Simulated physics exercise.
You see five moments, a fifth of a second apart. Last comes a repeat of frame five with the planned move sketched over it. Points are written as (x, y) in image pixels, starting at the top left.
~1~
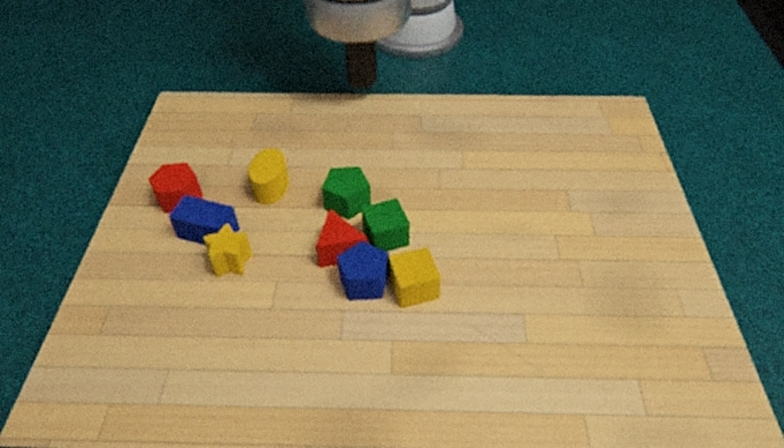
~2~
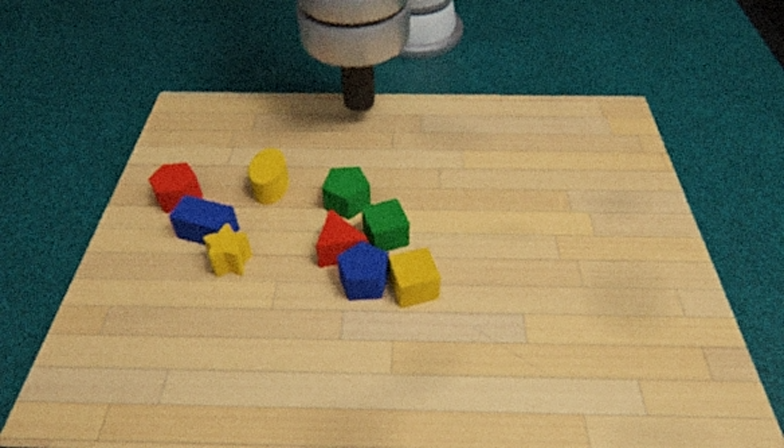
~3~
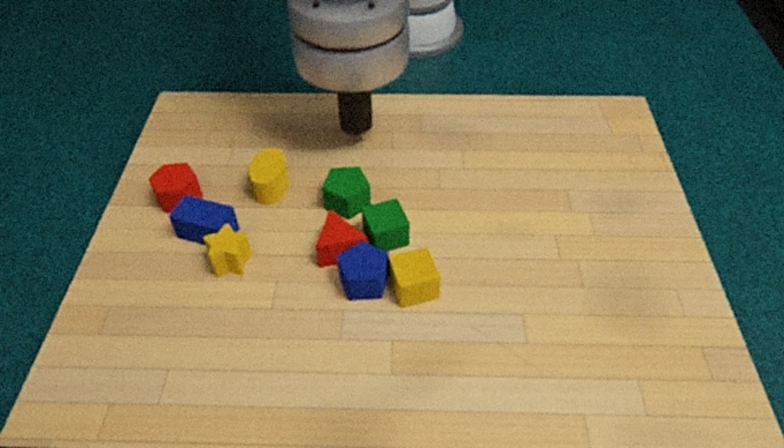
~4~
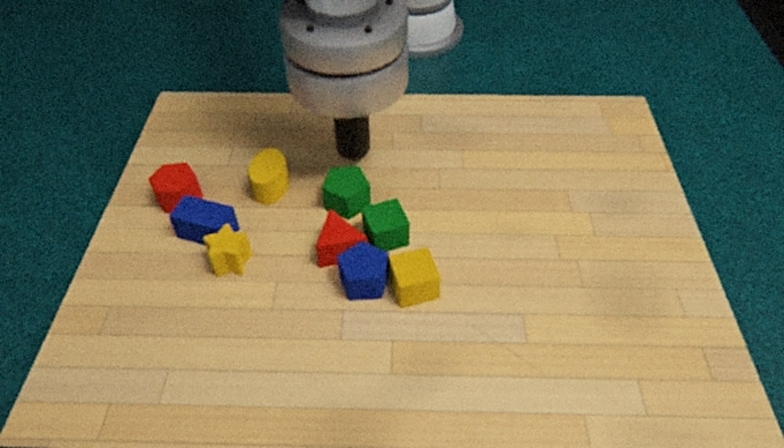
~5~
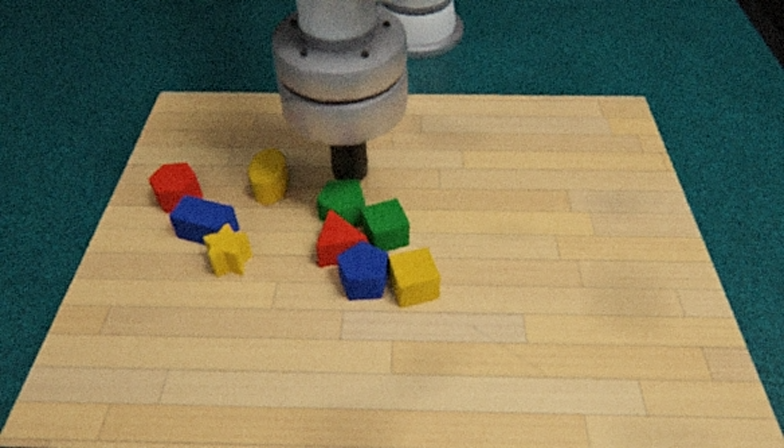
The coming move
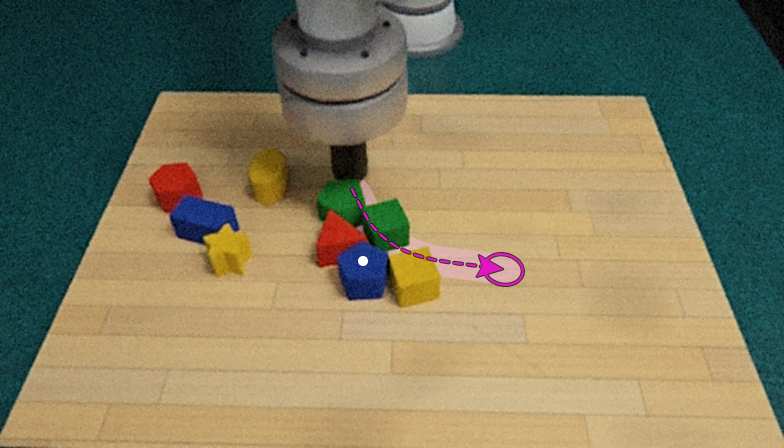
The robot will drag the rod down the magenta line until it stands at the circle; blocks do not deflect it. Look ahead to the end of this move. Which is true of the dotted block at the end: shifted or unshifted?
It sits in its place.
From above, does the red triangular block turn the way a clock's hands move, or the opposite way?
Anticlockwise.
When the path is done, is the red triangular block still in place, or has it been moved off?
From what I can tell, it won't keep its place.
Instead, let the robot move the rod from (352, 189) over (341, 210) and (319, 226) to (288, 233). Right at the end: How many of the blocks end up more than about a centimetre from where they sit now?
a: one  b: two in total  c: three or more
Correct choice: B.
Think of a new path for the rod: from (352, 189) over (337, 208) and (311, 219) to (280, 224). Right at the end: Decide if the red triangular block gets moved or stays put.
It shifts position.
Path on the board, from (352, 189) by way of (377, 232) and (433, 260) to (503, 269); the dot is on the blue pentagonal block.
What follows on the original path. One third of the way, rod at (377, 216); red triangular block at (323, 249), turned 30° anticlockwise; green pentagonal block at (336, 221), turned 50° clockwise; green square at (397, 235), turned 15° anticlockwise.
Two thirds of the way, rod at (436, 245); red triangular block at (323, 249), turned 30° anticlockwise; green pentagonal block at (336, 221), turned 50° clockwise; green square at (446, 271), turned 30° clockwise; yellow square at (436, 306), turned 25° clockwise.
At the end, rod at (506, 254); red triangular block at (323, 249), turned 30° anticlockwise; green pentagonal block at (336, 221), turned 50° clockwise; blue pentagonal block in place; green square at (449, 273), turned 30° clockwise; yellow square at (437, 307), turned 25° clockwise.
